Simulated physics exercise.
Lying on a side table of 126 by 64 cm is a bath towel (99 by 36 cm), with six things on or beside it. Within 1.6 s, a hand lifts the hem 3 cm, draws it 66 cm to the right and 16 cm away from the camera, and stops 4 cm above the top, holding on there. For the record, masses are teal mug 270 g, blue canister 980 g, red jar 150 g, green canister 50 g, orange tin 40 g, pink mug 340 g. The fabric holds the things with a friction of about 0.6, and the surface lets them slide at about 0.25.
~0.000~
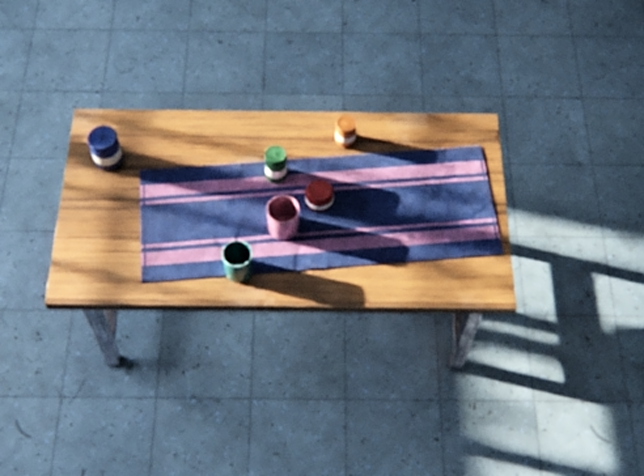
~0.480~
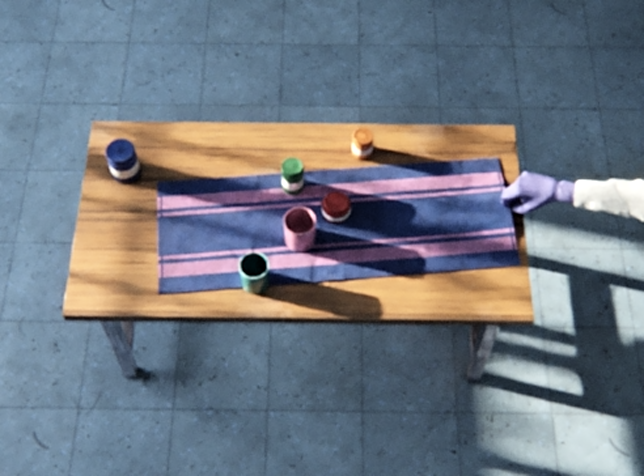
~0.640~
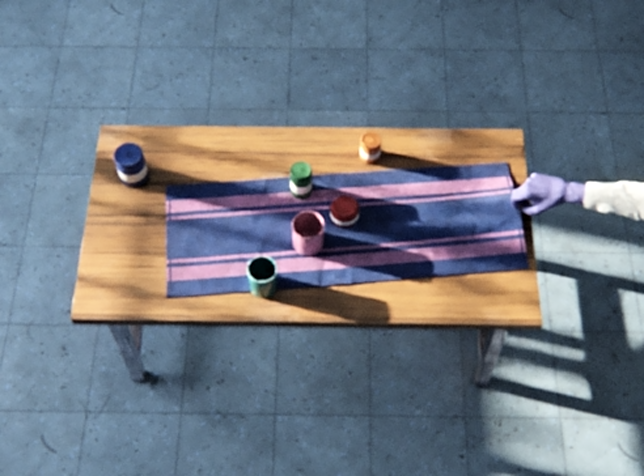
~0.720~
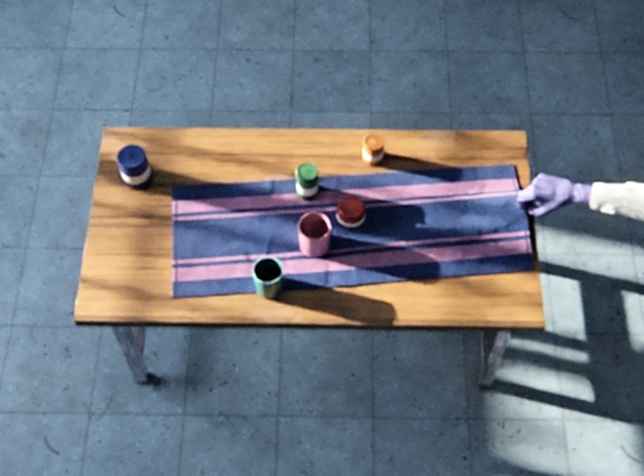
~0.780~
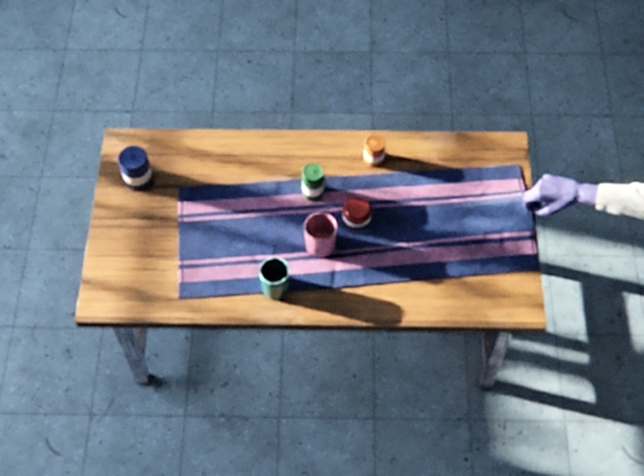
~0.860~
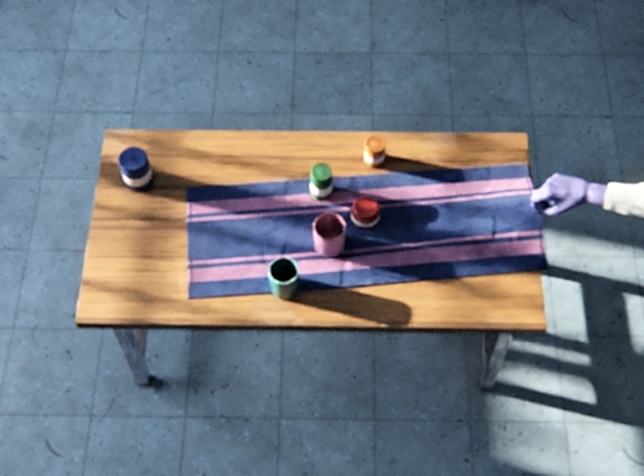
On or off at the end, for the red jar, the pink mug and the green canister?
Red jar off, pink mug off, green canister off.
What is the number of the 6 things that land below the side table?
All told, 4.
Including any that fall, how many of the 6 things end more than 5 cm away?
5.
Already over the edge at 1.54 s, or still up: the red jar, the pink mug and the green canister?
Red jar still up, pink mug still up, green canister still up.
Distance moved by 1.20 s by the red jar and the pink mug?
The red jar has shifted 20 cm and the pink mug 20 cm.
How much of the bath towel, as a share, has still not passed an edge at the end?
About 0 per cent.
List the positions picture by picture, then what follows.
Red jar (320, 190); pink mug (283, 209); green canister (275, 154); bath towel corners (141, 283) (140, 171) (481, 146) (503, 254), in the first frame.
Bath towel corners (159, 294) (158, 182); grip (509, 207), in the second frame.
Bath towel corners (167, 298) (166, 186); grip (519, 208), in the third frame.
Teal mug (268, 270); red jar (351, 207); green canister (307, 171); bath towel corners (173, 298) (173, 187); grip (525, 210), in the fourth frame.
Teal mug (274, 270); red jar (357, 207); green canister (313, 172); bath towel corners (179, 299) (178, 188); grip (531, 210), in the fifth frame.
Red jar (366, 207); pink mug (330, 226); green canister (322, 171); bath towel corners (188, 299) (187, 188) (526, 164) (548, 270); grip (539, 209), in the sixth frame.
At 1.2 s, 80 % of the bath towel is still over the top; pink mug 22 cm off its start, red jar 22 cm off its start, green canister 21 cm off its start.
At 1.5 s, 60 % of the bath towel is still over the top; pink mug 43 cm off its start, red jar 43 cm off its start, green canister 43 cm off its start.
At 1.9 s, 45 % of the bath towel is still over the top; red jar 64 cm off its start at (569, 181), green canister 62 cm off its start at (521, 140), pink mug 62 cm off its start at (535, 193).
At 2.2 s, 0 % of the bath towel is still over the top; pink mug over the edge, green canister over the edge, red jar over the edge.
At 3.8 s, 0 % of the bath towel is still over the top; pink mug over the edge, green canister over the edge, red jar over the edge, teal mug over the edge.
